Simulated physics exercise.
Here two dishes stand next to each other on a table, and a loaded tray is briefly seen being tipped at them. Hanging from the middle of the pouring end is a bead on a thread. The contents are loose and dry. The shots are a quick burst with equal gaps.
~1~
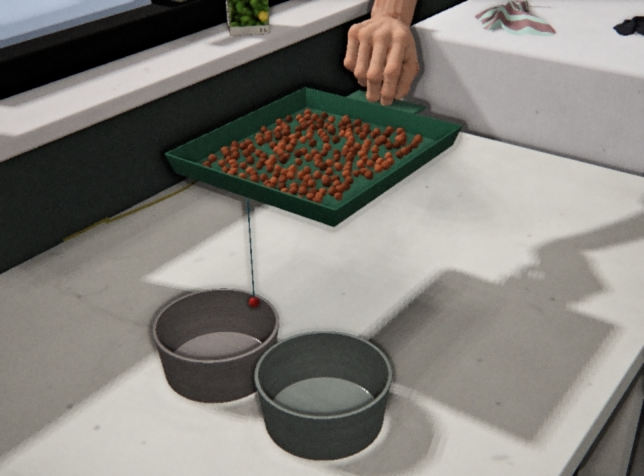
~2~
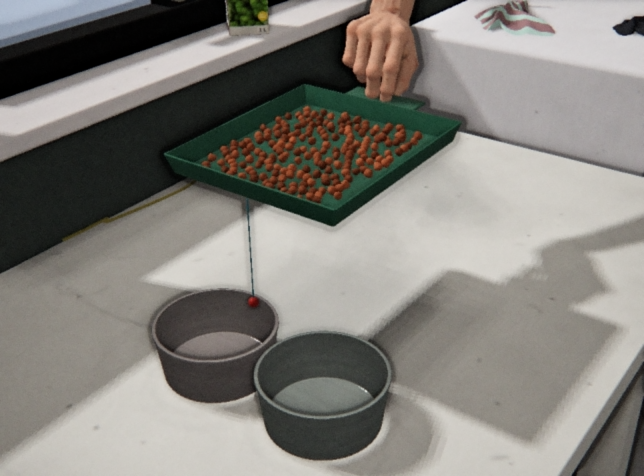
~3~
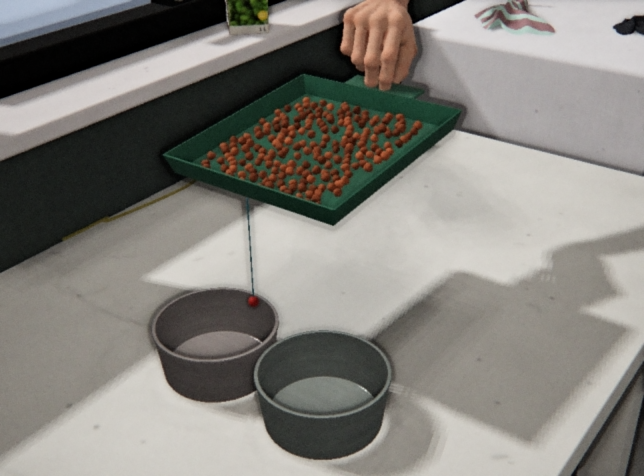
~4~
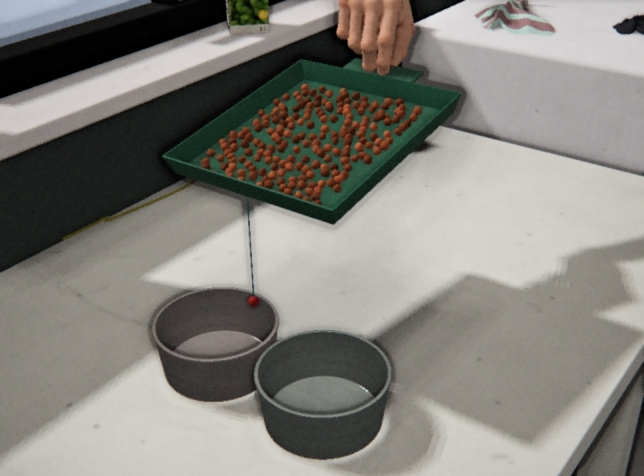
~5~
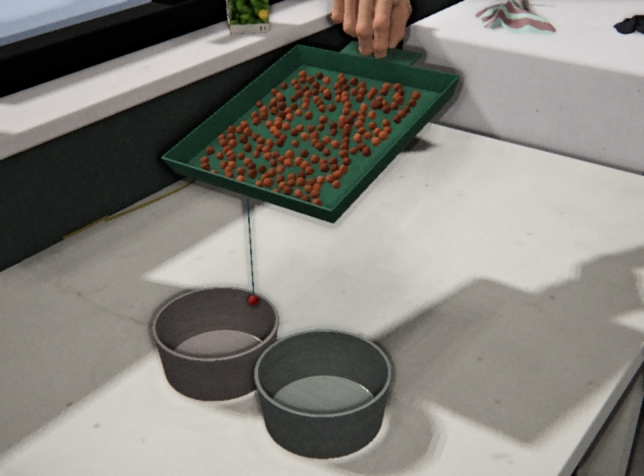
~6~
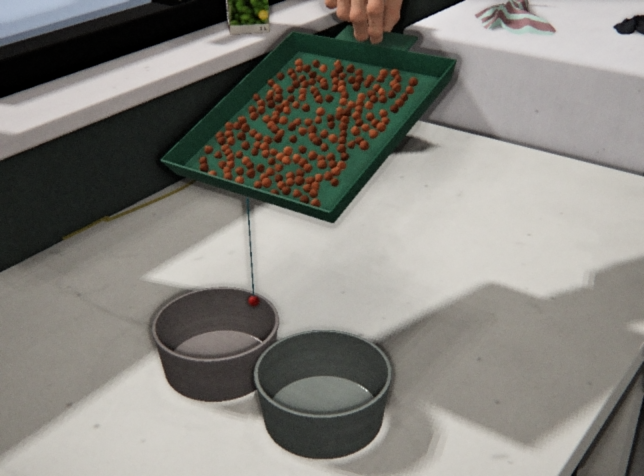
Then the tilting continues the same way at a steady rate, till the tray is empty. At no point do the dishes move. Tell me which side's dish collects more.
It pours more generously into the left dish, it seems.
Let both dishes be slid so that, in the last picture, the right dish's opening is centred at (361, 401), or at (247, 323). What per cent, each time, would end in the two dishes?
About 50% and about 60%.
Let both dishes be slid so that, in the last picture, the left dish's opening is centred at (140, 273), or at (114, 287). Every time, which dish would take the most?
The rightmost dish, then the rightmost dish.
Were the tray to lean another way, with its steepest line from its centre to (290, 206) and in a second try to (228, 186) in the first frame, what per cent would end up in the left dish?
20 %, give or take, and then 60 %.
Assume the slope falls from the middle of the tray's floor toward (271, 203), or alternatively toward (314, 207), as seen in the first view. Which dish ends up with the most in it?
Try 1: The right-side dish; try 2: The right-side dish.
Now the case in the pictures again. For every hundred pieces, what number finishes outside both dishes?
Roughly 30 in a hundred.
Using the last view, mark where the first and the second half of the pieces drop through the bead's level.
It goes through near (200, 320) first, then near (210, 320).
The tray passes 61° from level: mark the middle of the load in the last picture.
In the last view the centre sits at roughly (247, 157).
Soon, tray tipped steeply; all on the tray.
A while on, tray tipped right over; nearly all on the tray; a stray few in the right dish; a stray few in the left dish; a stray few outside both; a stray few in the air.
Towards the end, tray tipped past a quarter turn; about a quarter in the right dish; about half in the left dish; about a quarter outside both; a stray few in the air.
Finally, tray tipped past a quarter turn; about a quarter in the right dish; about half in the left dish; about a quarter outside both.
